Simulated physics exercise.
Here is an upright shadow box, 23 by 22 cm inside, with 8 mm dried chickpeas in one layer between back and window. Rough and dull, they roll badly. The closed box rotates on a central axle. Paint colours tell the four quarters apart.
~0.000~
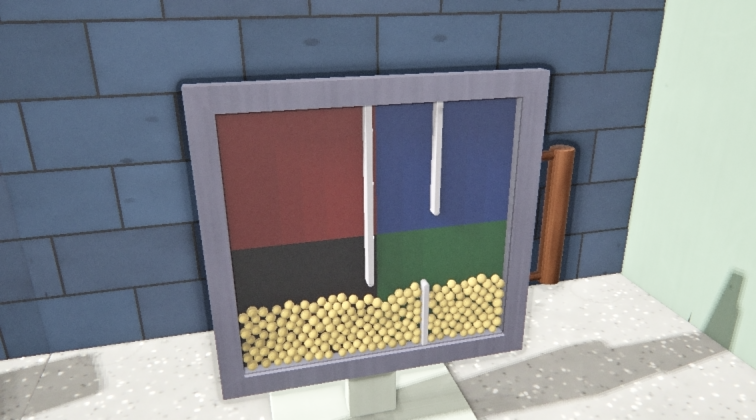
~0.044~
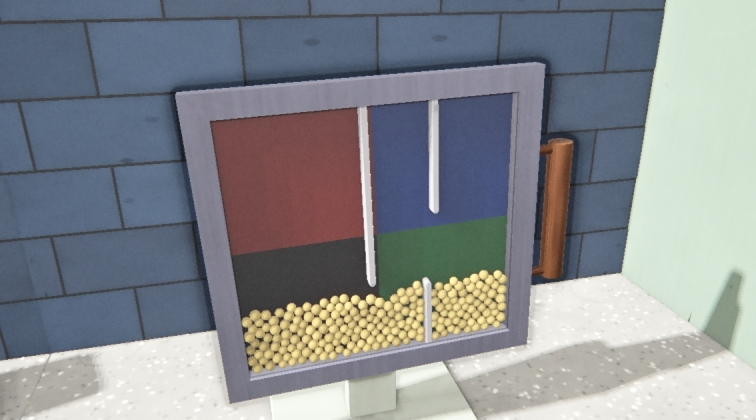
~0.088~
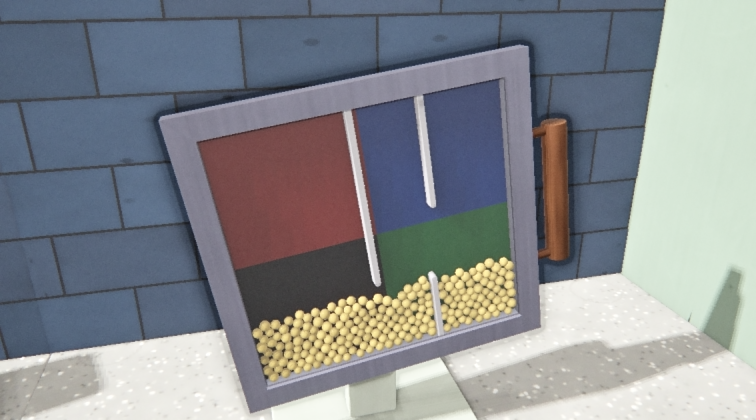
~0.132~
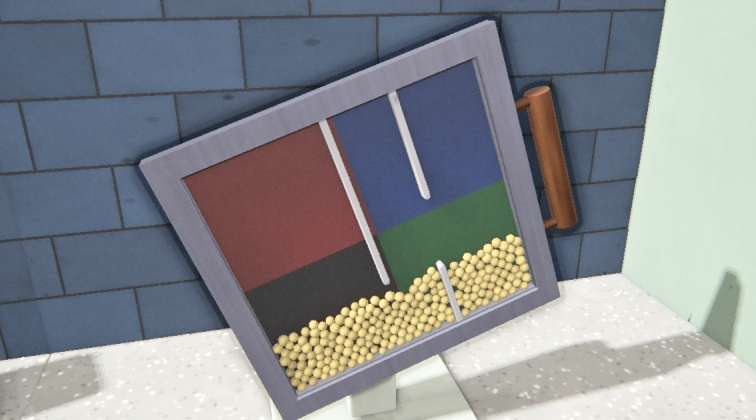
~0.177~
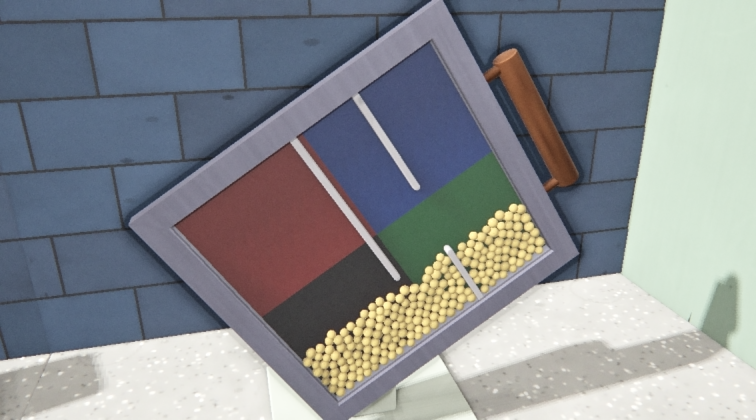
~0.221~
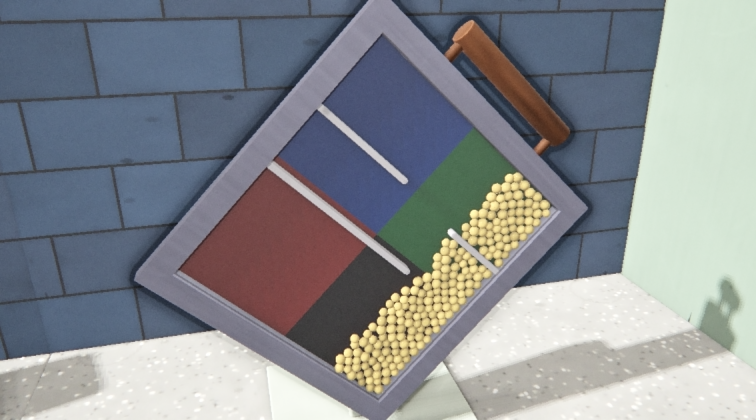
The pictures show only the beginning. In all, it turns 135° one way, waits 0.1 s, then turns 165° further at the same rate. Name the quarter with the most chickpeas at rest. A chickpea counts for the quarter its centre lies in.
The one marked green.
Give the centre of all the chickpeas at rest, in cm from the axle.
About 3 cm left and 5 cm below.
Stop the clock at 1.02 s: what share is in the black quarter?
Some 5 per cent.
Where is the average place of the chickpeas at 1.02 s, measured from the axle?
Some 7 cm right and 4 cm below.
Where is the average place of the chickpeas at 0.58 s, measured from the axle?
Some 3 cm right and 3 cm below.
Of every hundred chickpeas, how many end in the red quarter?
Some 10 per cent.
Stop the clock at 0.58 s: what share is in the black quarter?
About 35 per cent.
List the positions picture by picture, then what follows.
Level; about 200 chickpeas; chickpeas' middle (378, 321); highest (415, 287); red (302, 177), blue (446, 165), green (442, 284), black (309, 302), in the first picture.
Turned 2° anticlockwise; chickpeas' middle (381, 321); highest (484, 275), in the second picture.
Turned 8° anticlockwise; chickpeas' middle (391, 319); highest (490, 263); wall ends (432, 203), (377, 281), (433, 277), in the third picture.
Turned 19° anticlockwise; chickpeas' middle (407, 313); highest (511, 239), in the fourth picture.
Turned 33° anticlockwise; chickpeas' middle (426, 303); highest (514, 208), in the fifth picture.
Turned 46° anticlockwise; chickpeas' middle (442, 289); highest (510, 179); red (279, 250), blue (377, 139), green (468, 220), black (376, 318), in the sixth picture.
After 0.58 s, it stands 135° anticlockwise; the chickpeas' middle is 3 cm right of and 3 cm below the centre; red 35 %, blue 15 %, green 20 %, black 35 %.
After 1.02 s, it has come round 216° anticlockwise; the chickpeas' middle is 7 cm right of and 4 cm below the centre; red 65 %, blue 30 %, black 5 %.
After 1.36 s, it has come round 300° anticlockwise; the chickpeas' middle is 3 cm right of and 2 cm above the centre; red 40 %, blue 30 %, green 5 %, black 20 %.
At rest by 2.3 s, it has come round 300° anticlockwise; red 10 %, blue 5 %, green 50 %, black 35 %.
